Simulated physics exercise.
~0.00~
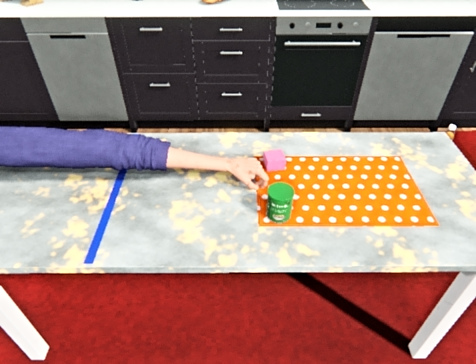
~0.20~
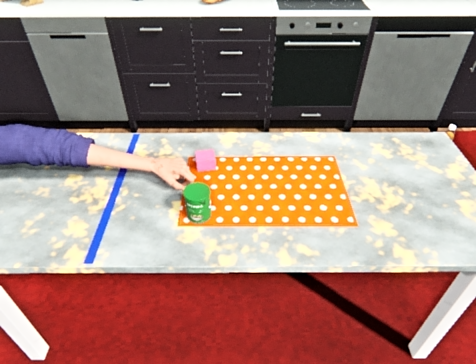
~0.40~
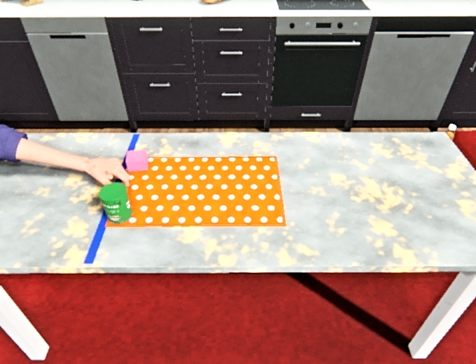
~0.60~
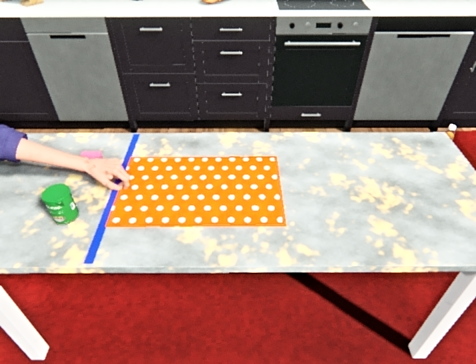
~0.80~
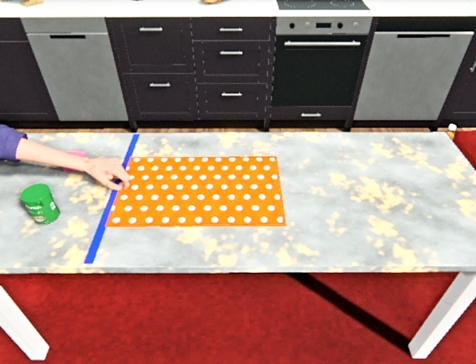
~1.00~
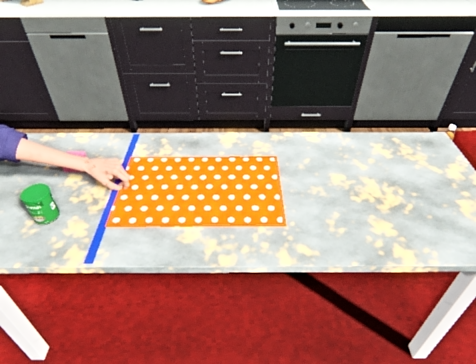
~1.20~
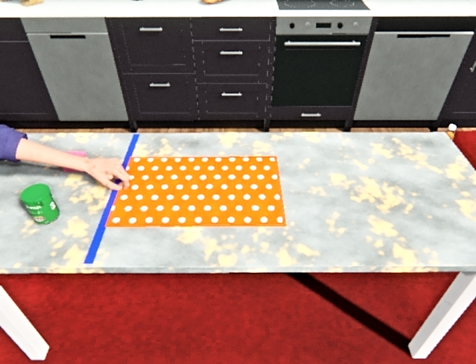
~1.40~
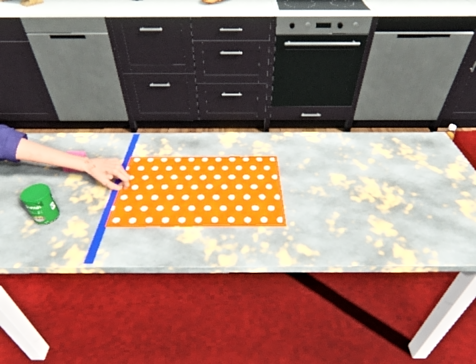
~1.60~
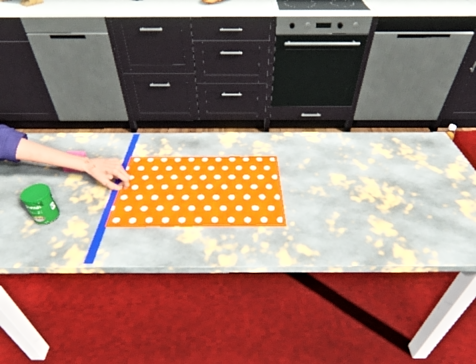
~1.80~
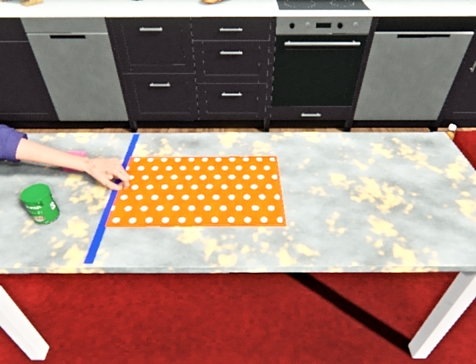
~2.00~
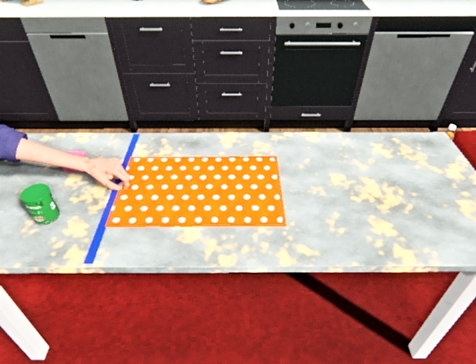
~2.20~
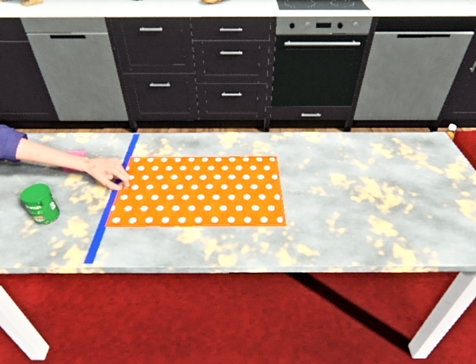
An orange polka-dot cloth carrying a green tin and a pink block was pulled left across the table by a hand until it stopped at the blue tape, and both objects slid off beyond it, the tin ending upright.
